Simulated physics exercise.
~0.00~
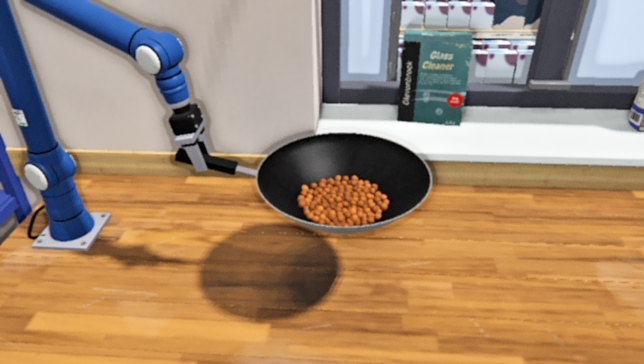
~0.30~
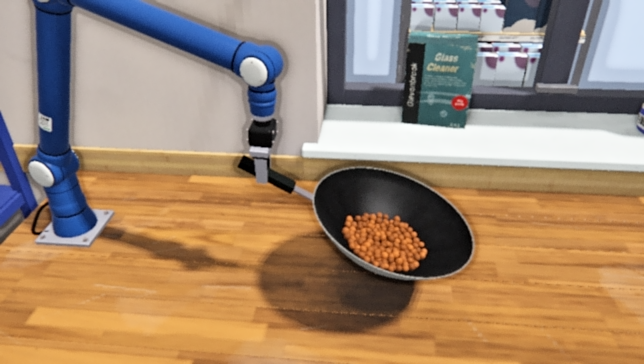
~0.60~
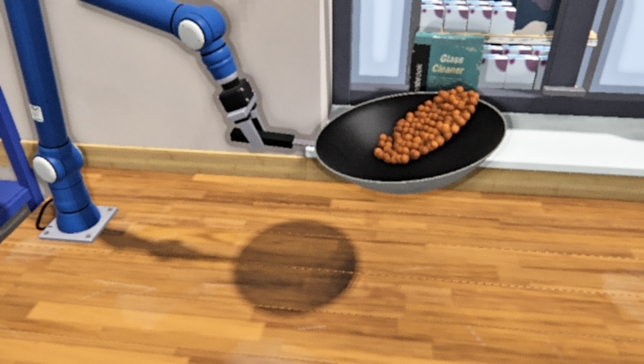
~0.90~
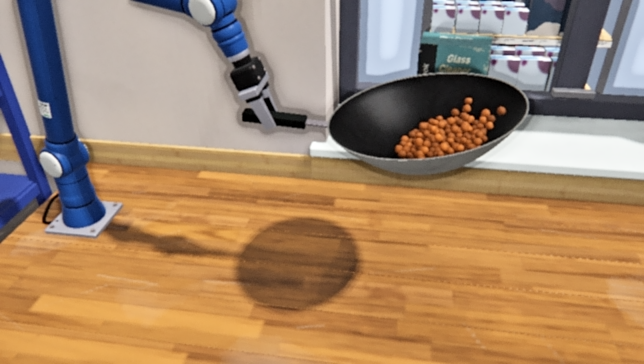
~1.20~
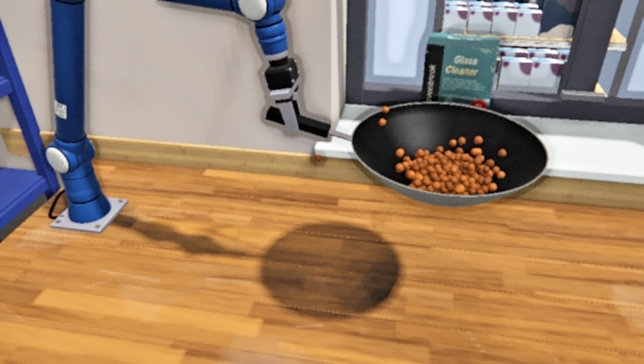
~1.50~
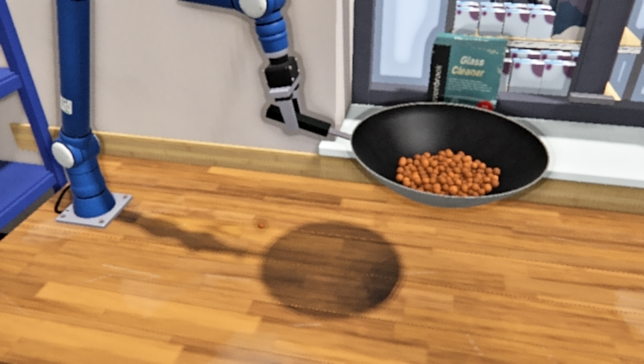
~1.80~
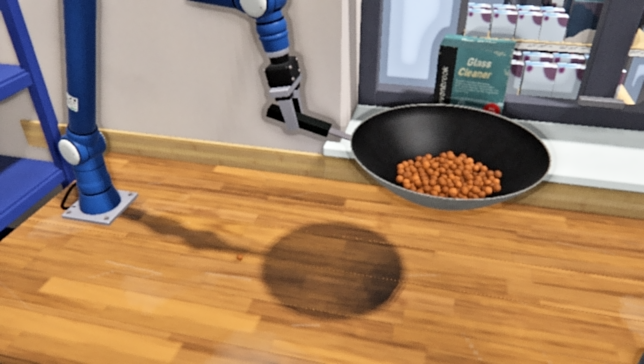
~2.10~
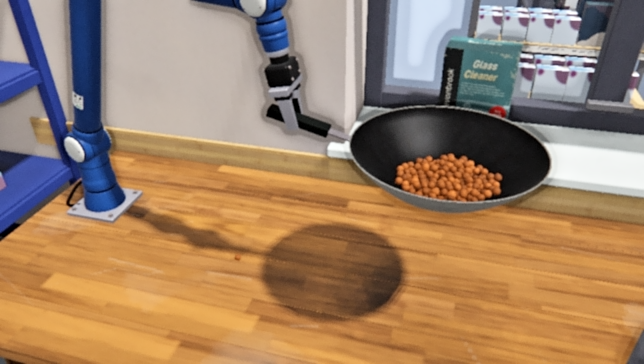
On a wooden counter by a window, a blue robot arm dips and tosses a wok of hazelnuts, then holds it level.
